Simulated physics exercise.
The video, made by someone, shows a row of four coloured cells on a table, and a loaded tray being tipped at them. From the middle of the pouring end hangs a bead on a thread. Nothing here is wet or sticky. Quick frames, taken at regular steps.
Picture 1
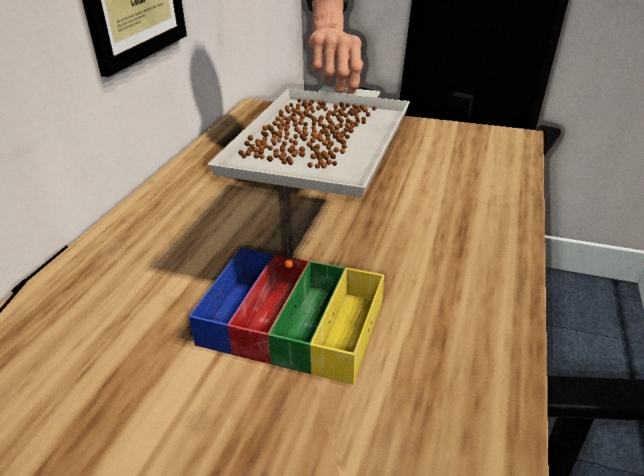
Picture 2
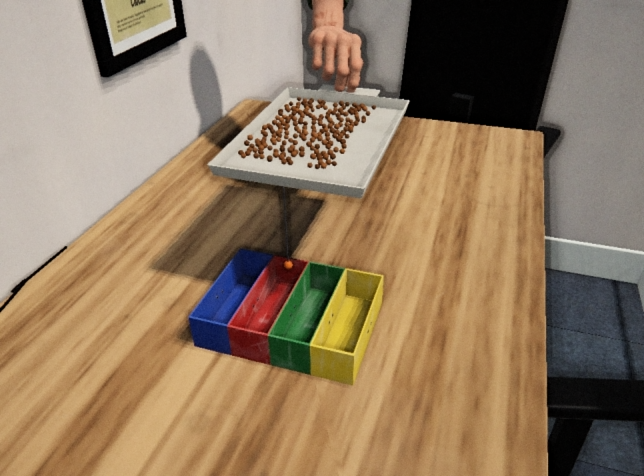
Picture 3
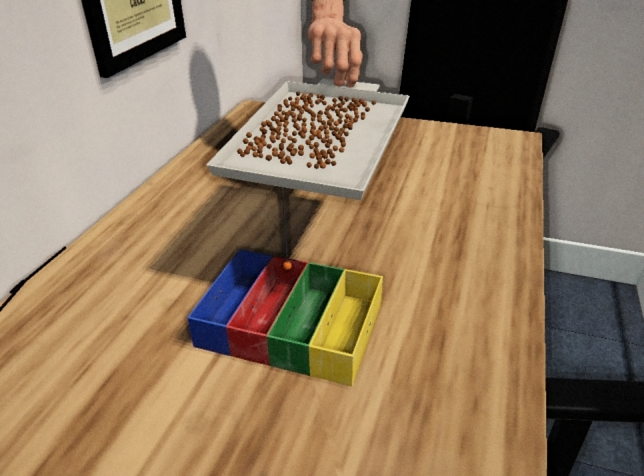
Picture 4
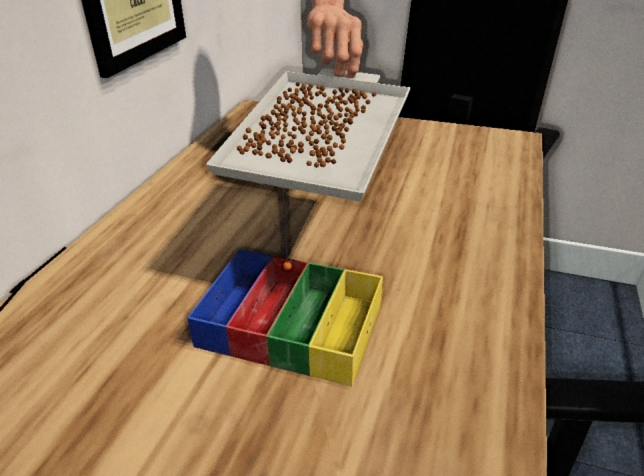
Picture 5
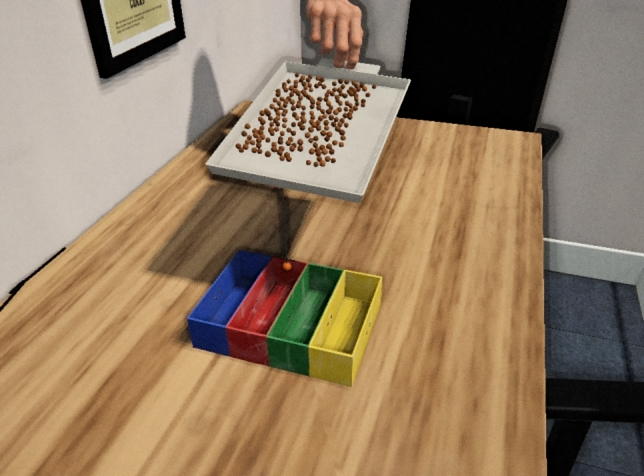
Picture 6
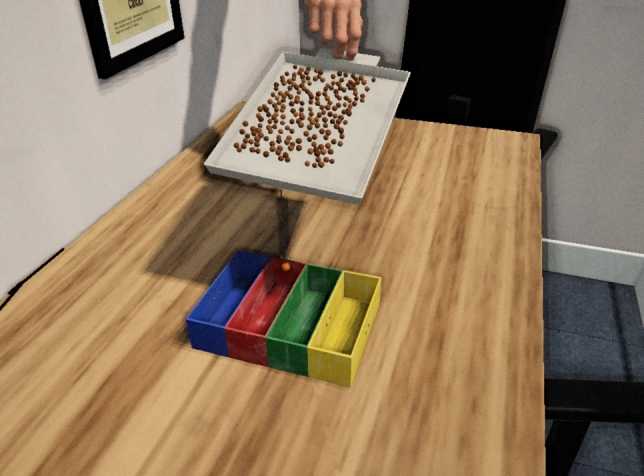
A shallow tray scattered with small brown balls starts out nearly level above a row of blue, red, green and yellow compartments on a wooden table. A hand at its far end gradually raises that side, tilting the tray slightly toward the compartments, while the balls stay spread across it.
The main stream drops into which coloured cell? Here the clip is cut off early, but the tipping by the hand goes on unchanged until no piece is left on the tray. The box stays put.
It drops into the yellow cell.
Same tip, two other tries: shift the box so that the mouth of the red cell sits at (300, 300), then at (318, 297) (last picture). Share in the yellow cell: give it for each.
About 10 per cent, then about 0 per cent.
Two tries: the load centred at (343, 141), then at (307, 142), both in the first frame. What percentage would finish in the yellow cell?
Share in order: Roughly 60 %, 50 %.
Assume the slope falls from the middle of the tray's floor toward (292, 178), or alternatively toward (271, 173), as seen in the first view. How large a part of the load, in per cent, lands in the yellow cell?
Near 10 % and 0 %.
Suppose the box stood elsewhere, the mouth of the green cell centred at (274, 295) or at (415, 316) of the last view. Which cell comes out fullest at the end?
The yellow cell, then blue.
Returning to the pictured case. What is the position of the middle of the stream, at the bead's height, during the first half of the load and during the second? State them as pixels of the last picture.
The leading part at (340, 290), the rest of it at (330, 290).
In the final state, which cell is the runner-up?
Number two is the cell in green.
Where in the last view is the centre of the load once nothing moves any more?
Around (333, 335), give or take.
Just after the last frame, tray tipped steeply; the larger part on the tray; about a tenth in the yellow cell; just a few in the green cell; just a few in the red cell; about a tenth falling or outside the box.
A moment on, tray tipped right over; roughly a quarter on the tray; roughly a quarter in the yellow cell; roughly a quarter in the green cell; just a few in the red cell; roughly a quarter falling or outside the box.
Further on, tray tipped past a quarter turn; roughly half in the yellow cell; roughly a third in the green cell; about a tenth in the red cell; about a tenth falling or outside the box.
When it is over, tray tipped past a quarter turn; roughly half in the yellow cell; roughly a third in the green cell; about a tenth in the red cell; not one in the blue cell; about a tenth outside the box.
